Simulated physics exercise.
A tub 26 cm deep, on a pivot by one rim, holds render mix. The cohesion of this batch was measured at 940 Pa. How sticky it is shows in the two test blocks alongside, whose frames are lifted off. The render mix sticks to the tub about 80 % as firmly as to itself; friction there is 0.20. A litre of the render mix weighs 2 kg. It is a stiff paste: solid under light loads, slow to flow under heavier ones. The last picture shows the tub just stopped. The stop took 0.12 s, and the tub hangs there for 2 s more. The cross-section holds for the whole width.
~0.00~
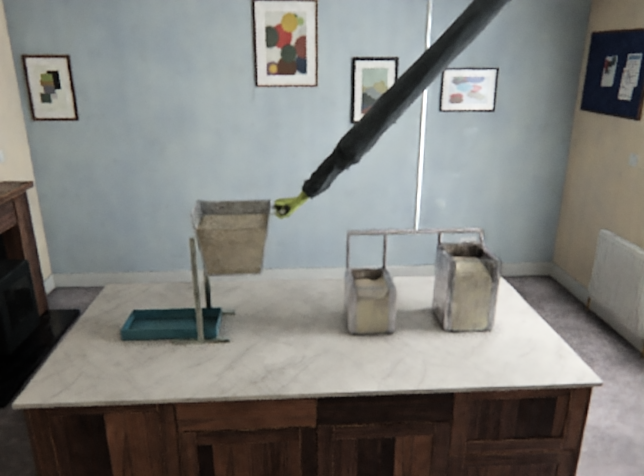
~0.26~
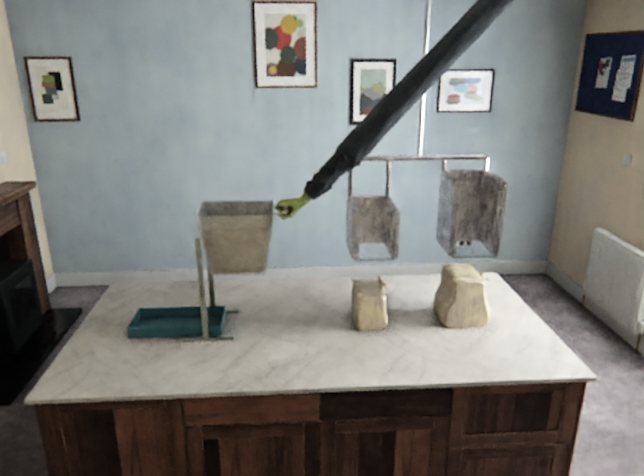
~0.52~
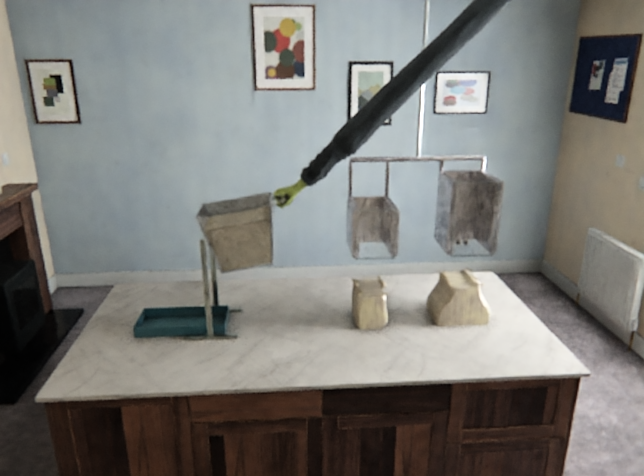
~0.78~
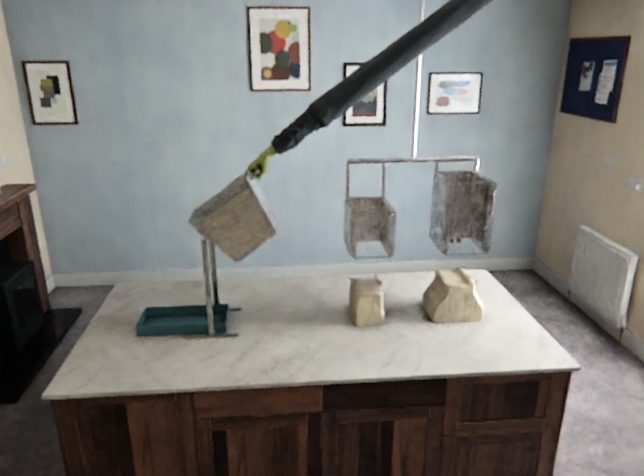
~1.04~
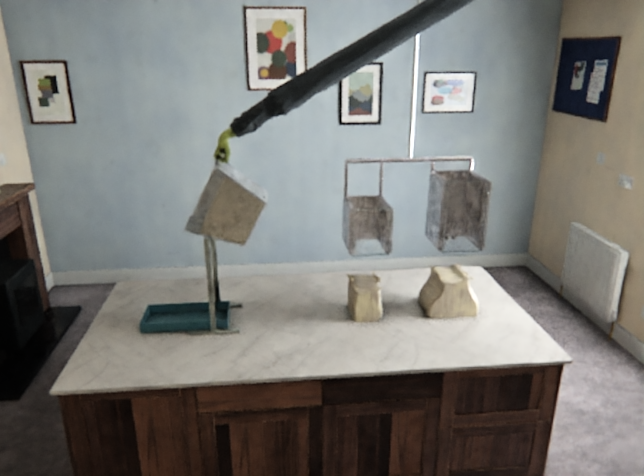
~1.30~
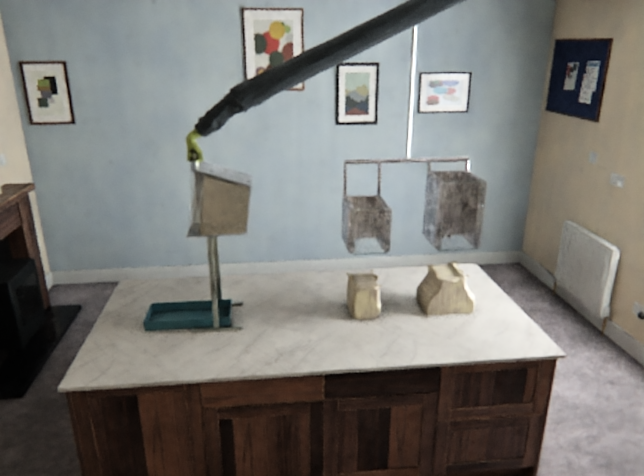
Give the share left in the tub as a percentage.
Expect roughly 100 %.
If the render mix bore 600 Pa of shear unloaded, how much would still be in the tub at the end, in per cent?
Then about 65 %.
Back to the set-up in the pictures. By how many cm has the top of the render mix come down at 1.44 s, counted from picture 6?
Some 2 cm.
By 1.44 s, the tub is at 82 degrees and holds 100 %.
By 1.61 s, the tub is at 82 degrees and holds 100 %.
By 1.78 s, the tub is at 82 degrees and holds 100 %.
By 1.95 s, the tub is at 82 degrees and holds 100 %.
By 3.30 s, at the end, the tub is at 82 degrees and holds 100 %.
